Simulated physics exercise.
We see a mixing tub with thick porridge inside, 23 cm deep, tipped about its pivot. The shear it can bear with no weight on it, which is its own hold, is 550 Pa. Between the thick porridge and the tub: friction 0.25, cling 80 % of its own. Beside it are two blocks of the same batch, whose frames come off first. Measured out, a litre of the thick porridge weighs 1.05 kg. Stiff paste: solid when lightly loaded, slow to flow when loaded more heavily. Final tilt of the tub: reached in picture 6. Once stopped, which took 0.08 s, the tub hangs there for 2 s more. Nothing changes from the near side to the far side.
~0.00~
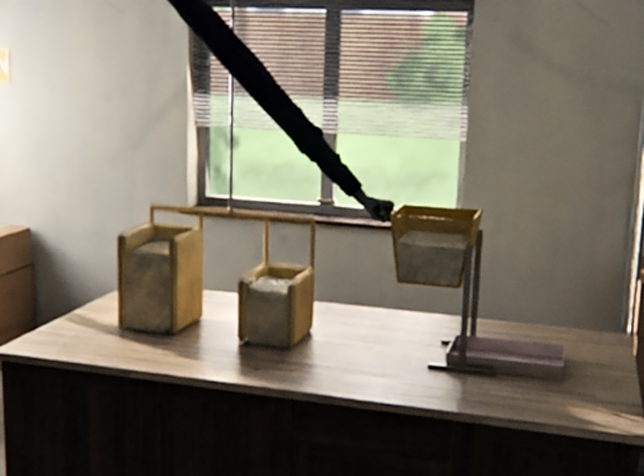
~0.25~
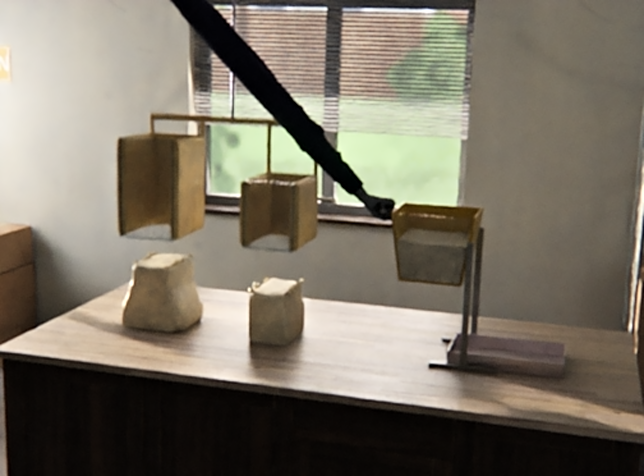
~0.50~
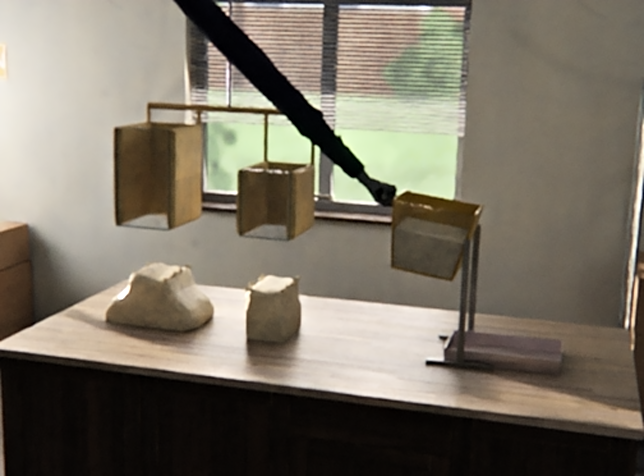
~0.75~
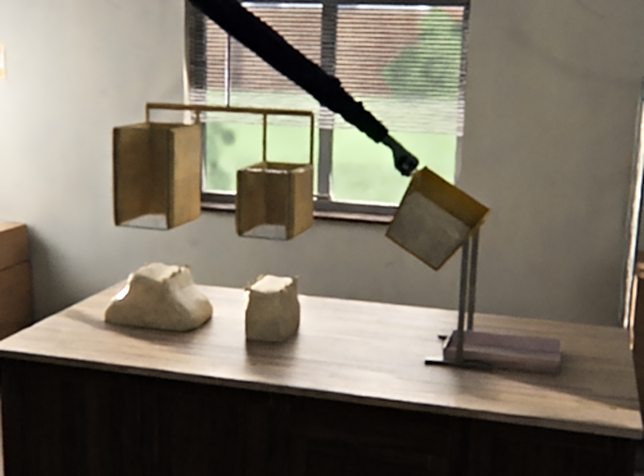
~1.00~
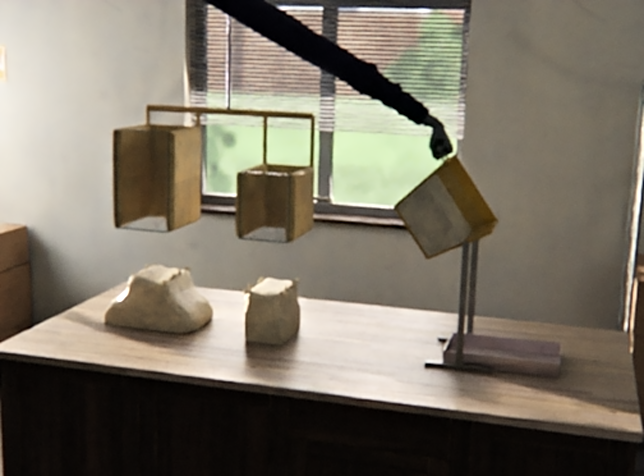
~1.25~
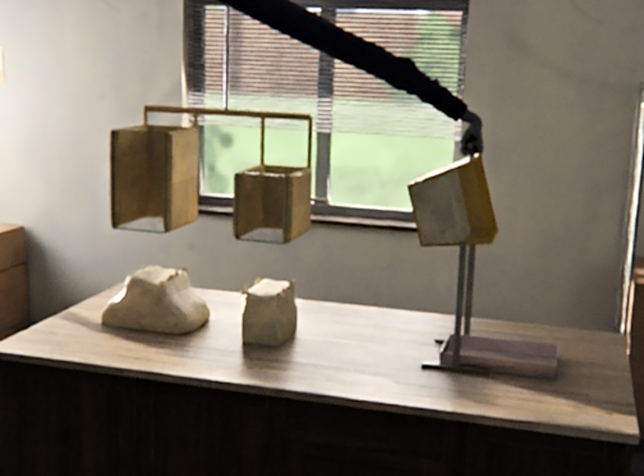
Two joined open molds lift off a pair of pale blocks on a table, and the left block slumps lower and wider; then a dark arm tilts a tub of thick pale material on a stand steadily toward the left.
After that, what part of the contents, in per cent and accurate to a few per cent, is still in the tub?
The part still in the tub is near 100 out of 100.
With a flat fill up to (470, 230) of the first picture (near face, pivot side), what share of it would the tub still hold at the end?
It would come to roughly 100 percent.
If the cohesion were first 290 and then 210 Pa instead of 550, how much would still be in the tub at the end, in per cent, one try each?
Respectively, close to 100 % and close to 85 %.
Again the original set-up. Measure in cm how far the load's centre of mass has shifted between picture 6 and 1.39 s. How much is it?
0 cm.
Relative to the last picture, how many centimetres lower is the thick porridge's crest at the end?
0 cm or so.
After 1.39 s, the tub is at 74 degrees and holds 100 %.
After 1.56 s, the tub is at 74 degrees and holds 100 %.
After 1.73 s, the tub is at 74 degrees and holds 100 %.
After 1.90 s, the tub is at 74 degrees and holds 100 %.
After 3.25 s, at the end, the tub is at 74 degrees and holds 100 %.
